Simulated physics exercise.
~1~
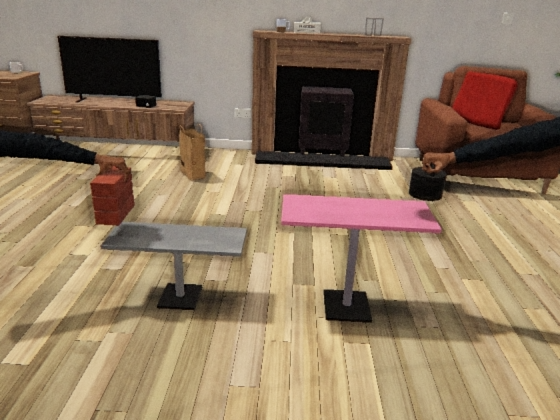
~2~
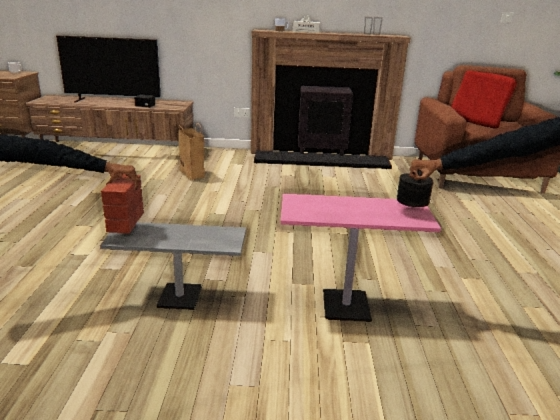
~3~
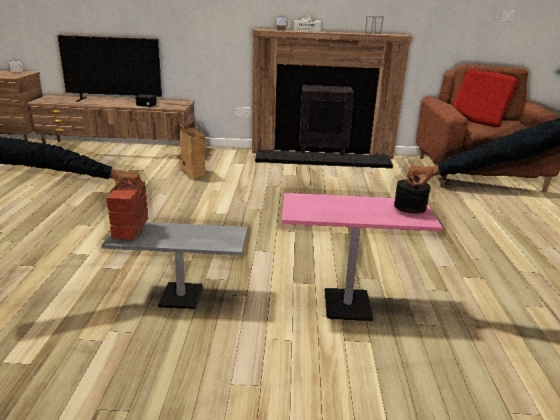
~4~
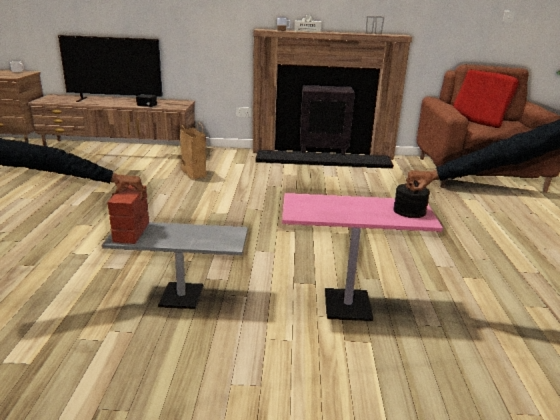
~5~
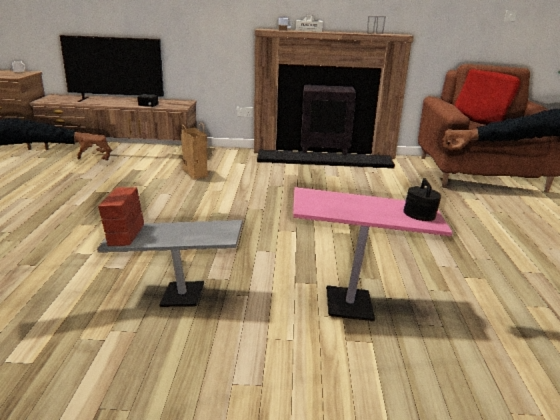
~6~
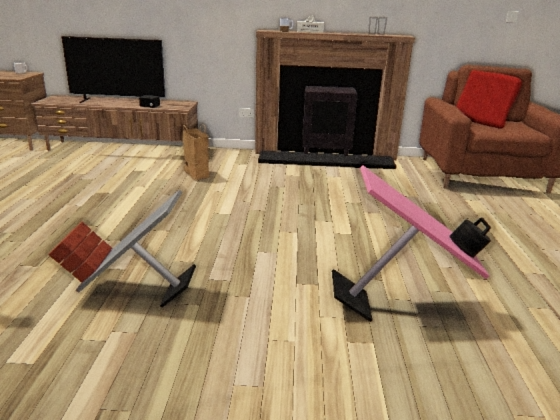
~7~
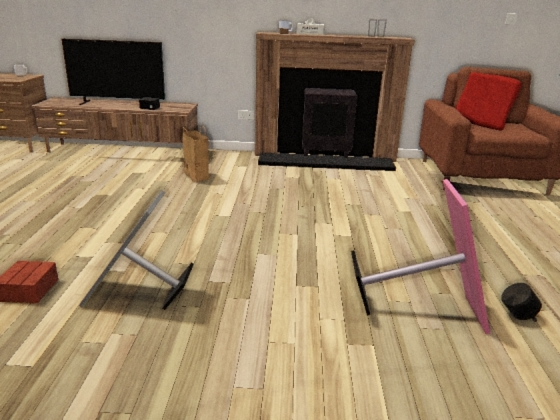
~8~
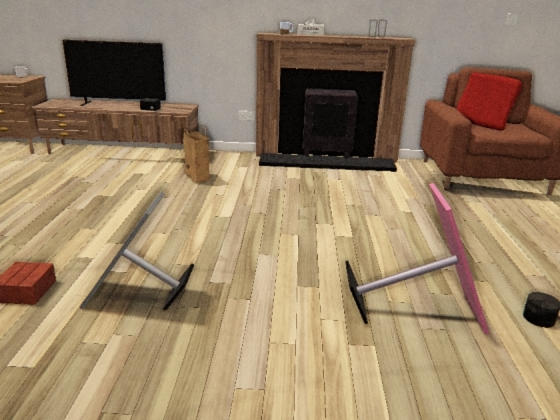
At the start, two sleeved arms reach in from the sides of a living room, one holding red bricks on the left and the other a round black object on the right. They set the bricks on the left end of a small grey table and the black object on the right end of a taller pink one. The hands then let go and draw back, and both tables begin to tilt outward. The tables topple away from each other, spilling their loads. At the end, both tables lie tipped over, with the bricks and the black object on the wooden floor beside them.
